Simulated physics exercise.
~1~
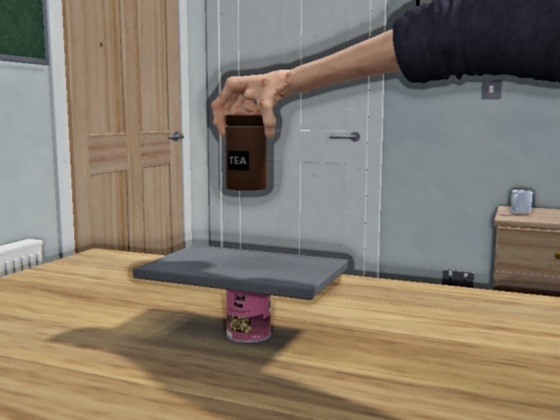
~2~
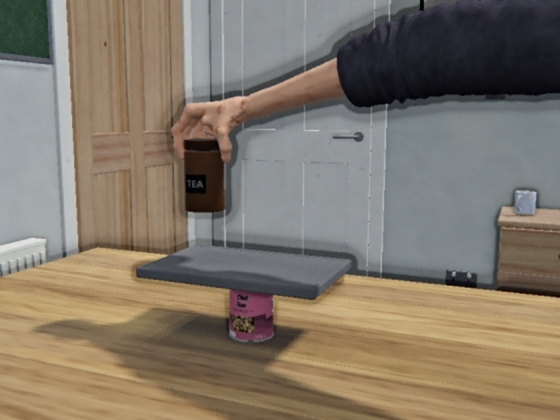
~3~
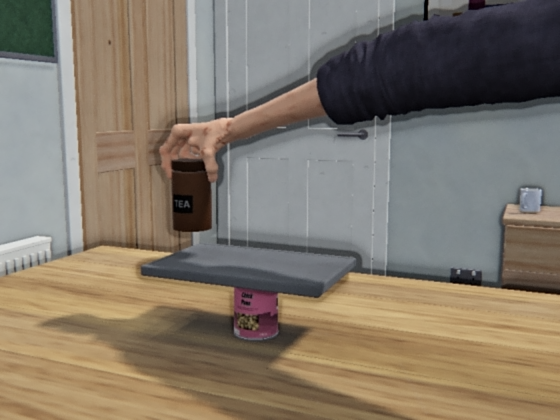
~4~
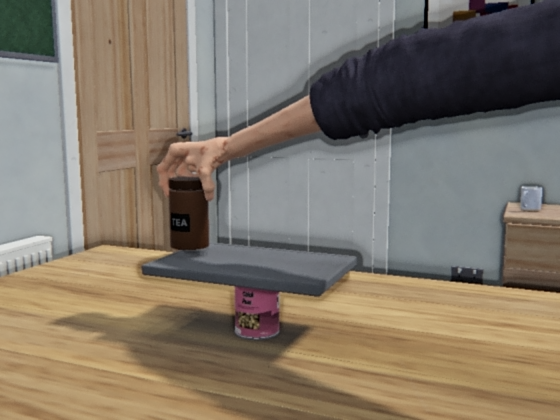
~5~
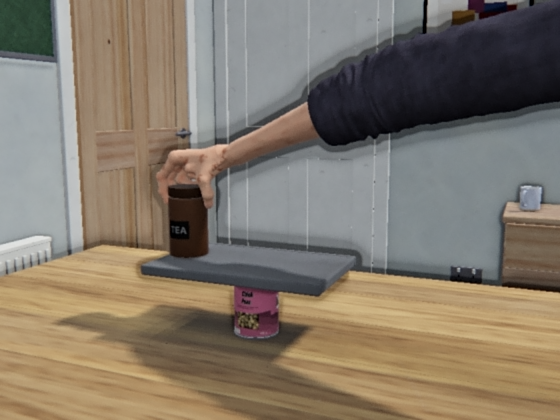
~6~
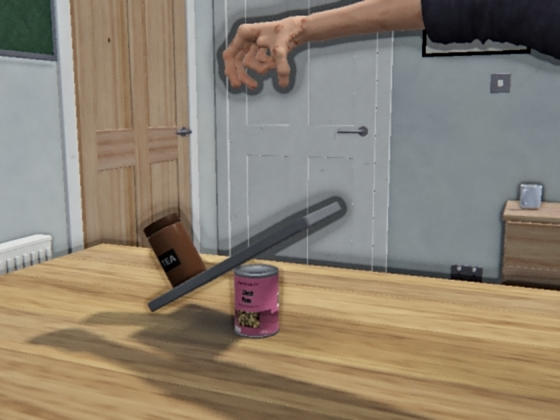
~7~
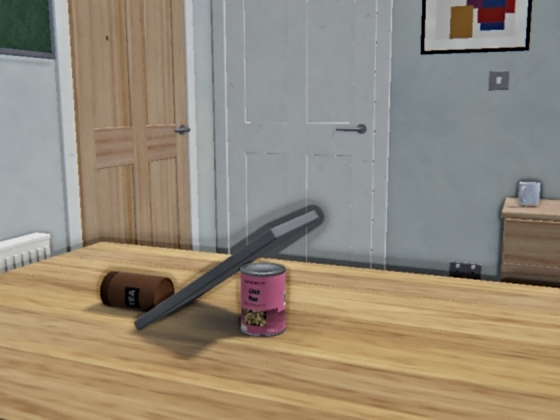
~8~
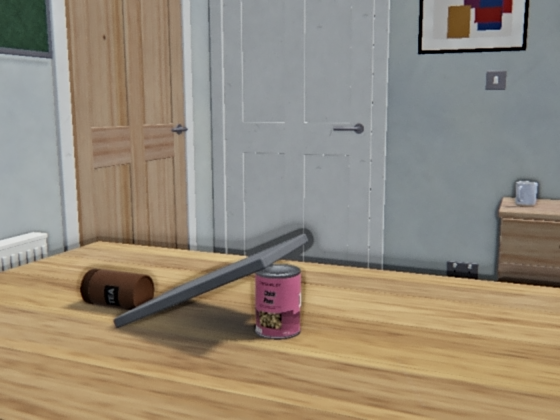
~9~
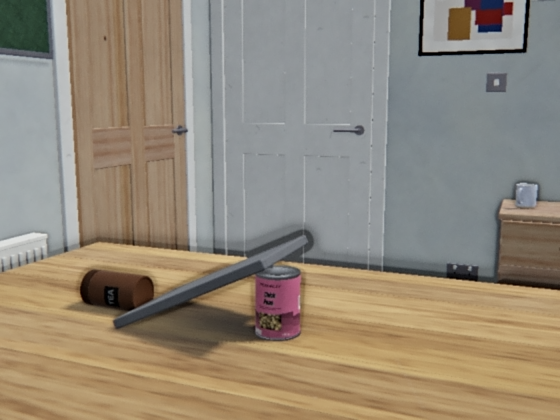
A brown jar lowered by hand onto a grey slab's left end tips it and falls.
